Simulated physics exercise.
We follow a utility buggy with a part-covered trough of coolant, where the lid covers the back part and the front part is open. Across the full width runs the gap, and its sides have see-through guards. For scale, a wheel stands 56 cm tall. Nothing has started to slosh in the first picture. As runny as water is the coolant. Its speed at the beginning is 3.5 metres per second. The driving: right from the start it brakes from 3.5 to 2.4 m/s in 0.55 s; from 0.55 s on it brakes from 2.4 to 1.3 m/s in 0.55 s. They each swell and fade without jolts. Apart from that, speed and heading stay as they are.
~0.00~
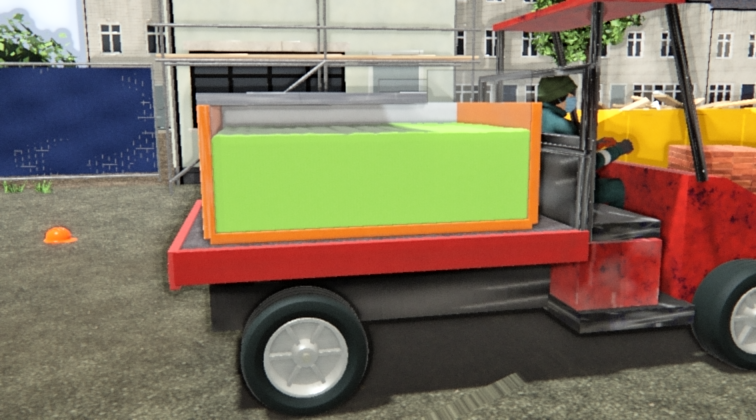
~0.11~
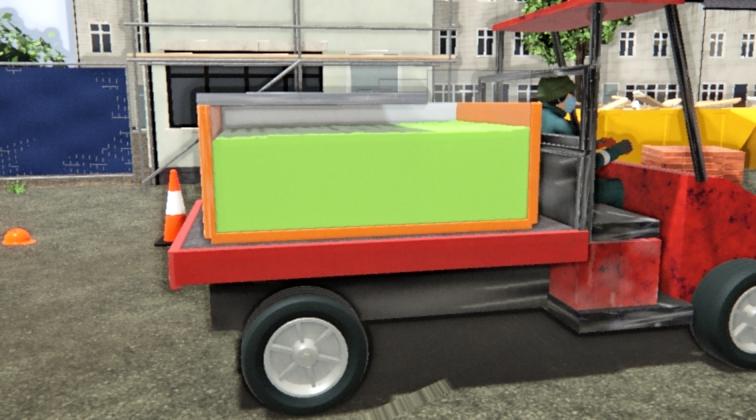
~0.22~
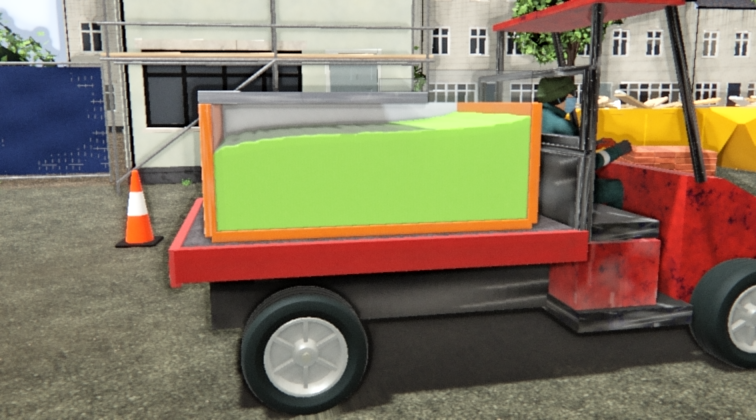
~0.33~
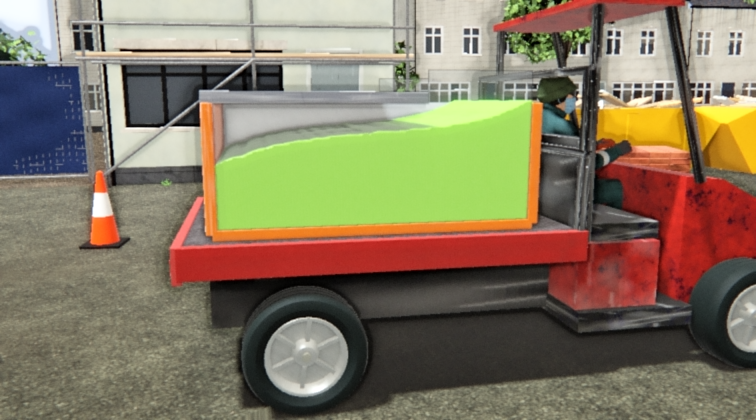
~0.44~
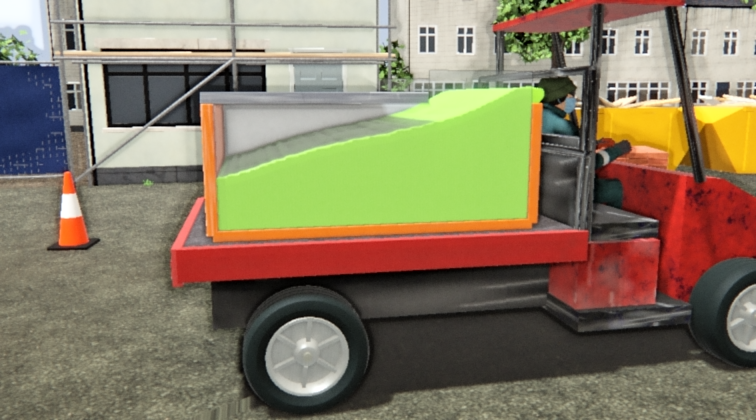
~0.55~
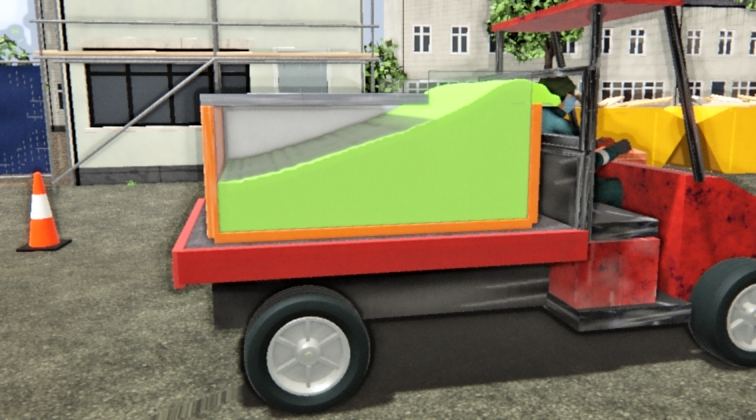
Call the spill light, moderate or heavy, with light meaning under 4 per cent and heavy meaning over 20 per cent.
Moderate.
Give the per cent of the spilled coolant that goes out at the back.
About 0 per cent.
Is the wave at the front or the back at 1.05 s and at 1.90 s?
First time: Forward; second time: Rear.
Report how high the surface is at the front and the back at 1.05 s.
The surface sits near 56 cm in front and near 16 cm at the rear.
By 1.05 s the surface stands 55 cm on the front, 17 cm on the back; the loss stands at 7 per cent, over the front.
By 1.45 s the surface stands 37 cm on the front, 40 cm on the back; the loss stands at 8 per cent, over the front.
By 1.90 s the surface stands 26 cm on the front, 50 cm on the back; the loss stands at 8 per cent, over the front.
By 3.98 s the loss stands at 8 per cent, over the front, 53 of 670 litres.
